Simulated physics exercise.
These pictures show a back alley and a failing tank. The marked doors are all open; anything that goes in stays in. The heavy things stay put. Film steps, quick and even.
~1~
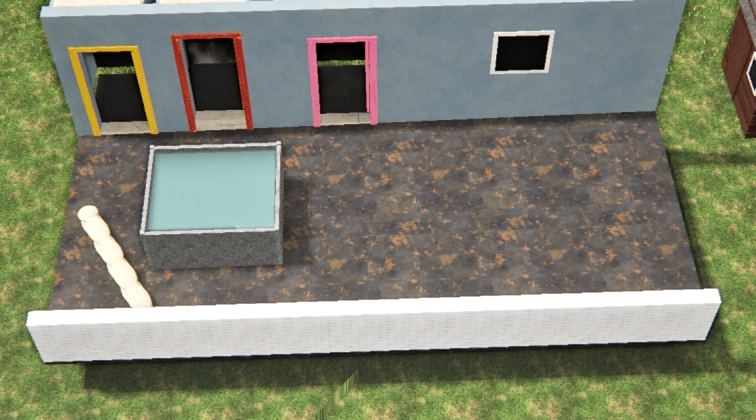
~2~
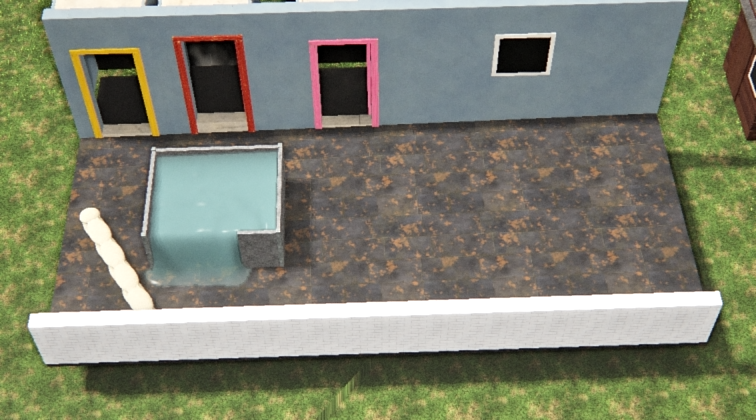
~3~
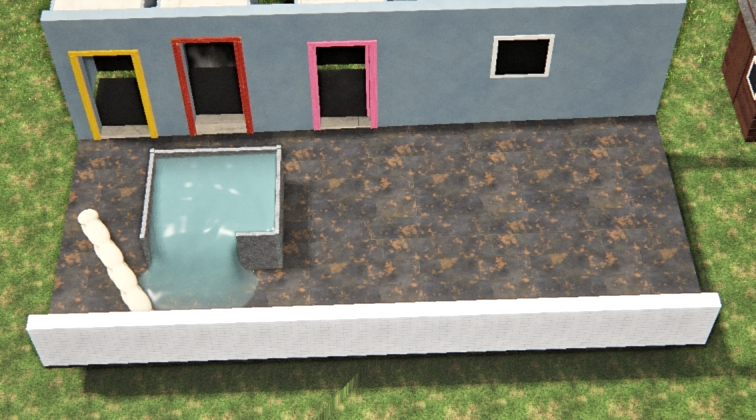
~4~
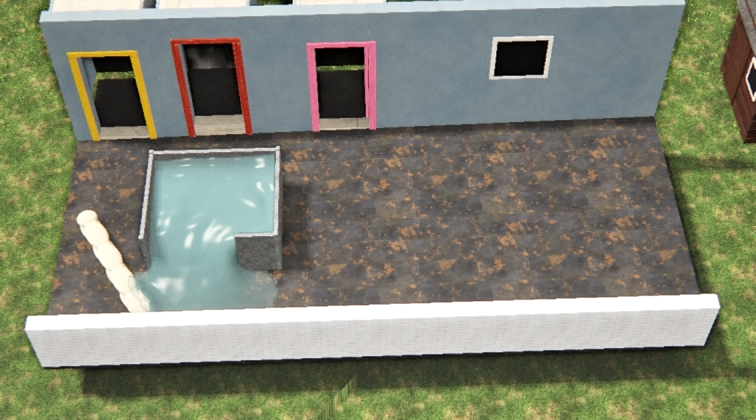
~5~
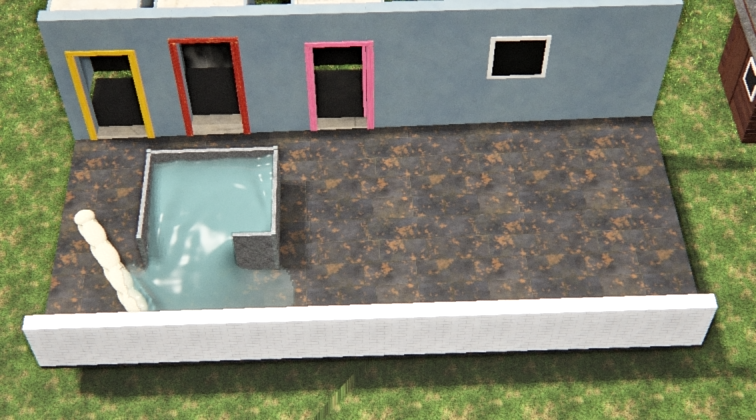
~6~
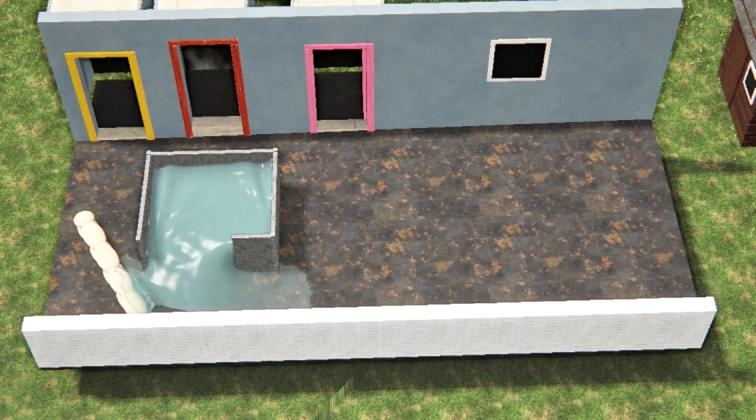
Water poured out through a gap in the front of a square grey tank, spread over the dark paved ground to the white wall and sandbags, then crept slowly to the right.
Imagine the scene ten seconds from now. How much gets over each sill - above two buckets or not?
At the yellow door, above two buckets. At the pink door, not above two buckets. At the red door, not above two buckets.
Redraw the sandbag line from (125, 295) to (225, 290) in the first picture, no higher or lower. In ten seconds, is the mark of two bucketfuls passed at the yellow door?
Yellow door: Falls short.
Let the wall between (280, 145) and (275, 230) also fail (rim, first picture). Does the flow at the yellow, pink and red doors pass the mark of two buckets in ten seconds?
The yellow one falls short; the pink one tops the mark; the red one falls short.
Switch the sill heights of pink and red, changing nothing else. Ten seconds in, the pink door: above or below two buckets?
Result - pink door never crosses the line.
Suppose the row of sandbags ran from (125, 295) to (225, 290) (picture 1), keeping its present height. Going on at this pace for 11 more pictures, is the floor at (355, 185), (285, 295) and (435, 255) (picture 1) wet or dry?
Going point by point, I'd say left untouched, then waterlogged, then waterlogged.
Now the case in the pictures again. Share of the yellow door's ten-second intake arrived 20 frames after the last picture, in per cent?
Close to 25 %.
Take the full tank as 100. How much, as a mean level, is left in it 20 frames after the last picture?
Around 26 percent.
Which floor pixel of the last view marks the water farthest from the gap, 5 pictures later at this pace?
At roughly (424, 331).
A moment on, water covers 20 % of the floor; the yellow door not reached, the pink door not reached, the red door not reached.
Next, water covers 40 % of the floor; the yellow door not reached, the pink door not reached, the red door not reached.
Then, water covers 75 % of the floor; the yellow door under two buckets in, the pink door wet at the sill, nothing in, the red door not reached.
Later, water covers 80 % of the floor; the yellow door over two buckets in, the pink door wet at the sill, nothing in, the red door wet at the sill, nothing in.
In the end, water covers 85 % of the floor; the yellow door over two buckets in, the pink door wet at the sill, nothing in, the red door wet at the sill, nothing in.
